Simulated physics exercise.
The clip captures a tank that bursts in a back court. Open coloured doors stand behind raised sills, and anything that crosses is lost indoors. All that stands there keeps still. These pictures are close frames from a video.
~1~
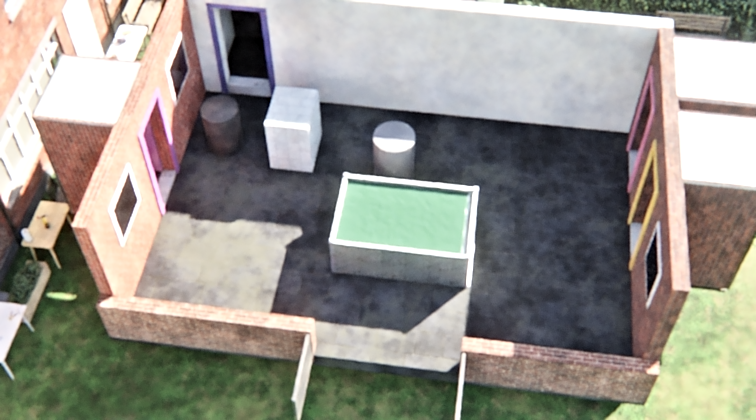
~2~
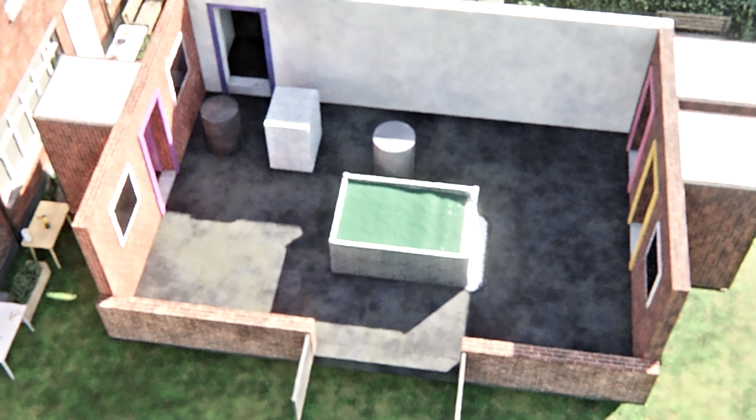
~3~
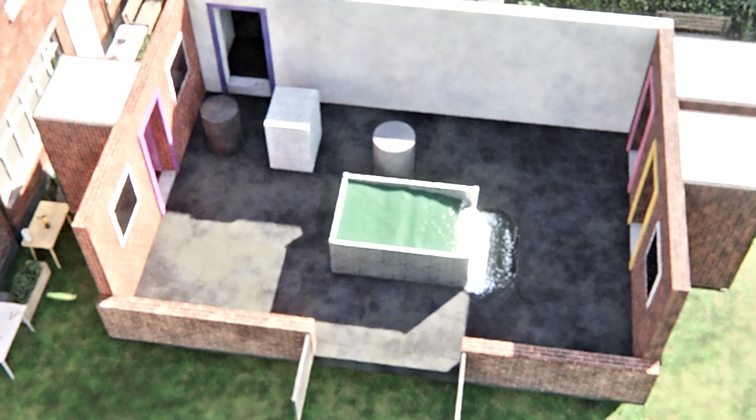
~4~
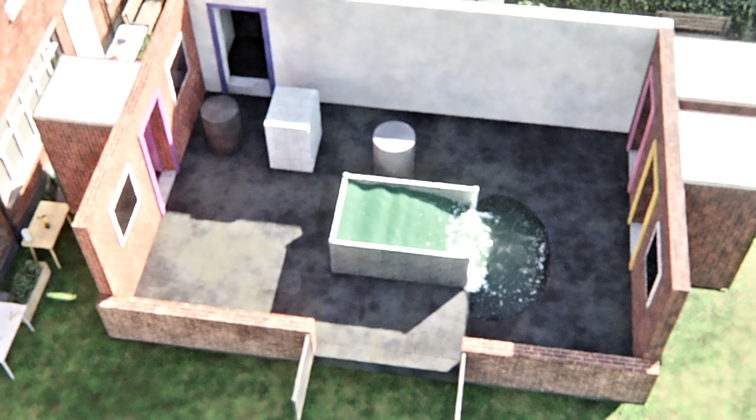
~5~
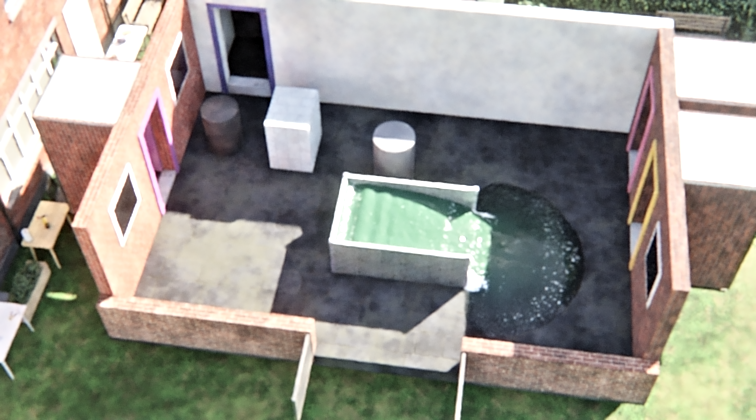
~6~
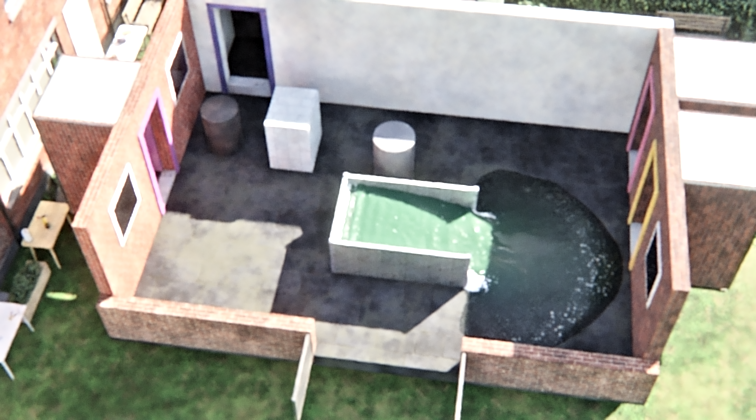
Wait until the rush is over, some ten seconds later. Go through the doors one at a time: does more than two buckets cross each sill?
Blue door: Two buckets at most, purple door: Two buckets at most, yellow door: Over two buckets, pink door: Over two buckets.
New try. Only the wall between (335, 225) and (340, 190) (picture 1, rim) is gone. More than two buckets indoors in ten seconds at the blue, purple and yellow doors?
Result - blue door: Below the limit; purple door: Above the limit; yellow door: Below the limit.
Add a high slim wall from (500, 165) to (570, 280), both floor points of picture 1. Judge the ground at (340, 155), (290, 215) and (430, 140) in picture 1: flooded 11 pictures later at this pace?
Taking the points in the order given, they are high and dry, high and dry and inundated.
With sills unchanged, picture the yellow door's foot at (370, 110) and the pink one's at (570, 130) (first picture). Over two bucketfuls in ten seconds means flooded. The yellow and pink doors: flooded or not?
Result - yellow door: Remains below the limit; pink door: Crosses the limit.
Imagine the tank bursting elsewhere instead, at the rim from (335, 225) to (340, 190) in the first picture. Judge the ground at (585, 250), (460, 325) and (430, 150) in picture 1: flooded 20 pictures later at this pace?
In turn: Untouched, then untouched, then untouched.
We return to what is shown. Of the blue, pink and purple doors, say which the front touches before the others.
Looks like the pink one gets there first.
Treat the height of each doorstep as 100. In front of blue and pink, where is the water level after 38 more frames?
Near 0 and 190 per cent, in that order.
A moment on, water covers 30 % of the floor; the blue door not reached, the purple door not reached, the yellow door over two buckets in, the pink door wet at the sill, nothing in.
Next, water covers 30 % of the floor; the blue door not reached, the purple door not reached, the yellow door far over two buckets in, the pink door under two buckets in.
Then, water covers 40 % of the floor; the blue door not reached, the purple door not reached, the yellow door far over two buckets in, the pink door over two buckets in.
Later, water covers 75 % of the floor; the blue door not reached, the purple door not reached, the yellow door far over two buckets in, the pink door far over two buckets in.
In the end, water covers 95 % of the floor; the blue door wet at the sill, nothing in, the purple door wet at the sill, nothing in, the yellow door far over two buckets in, the pink door far over two buckets in.
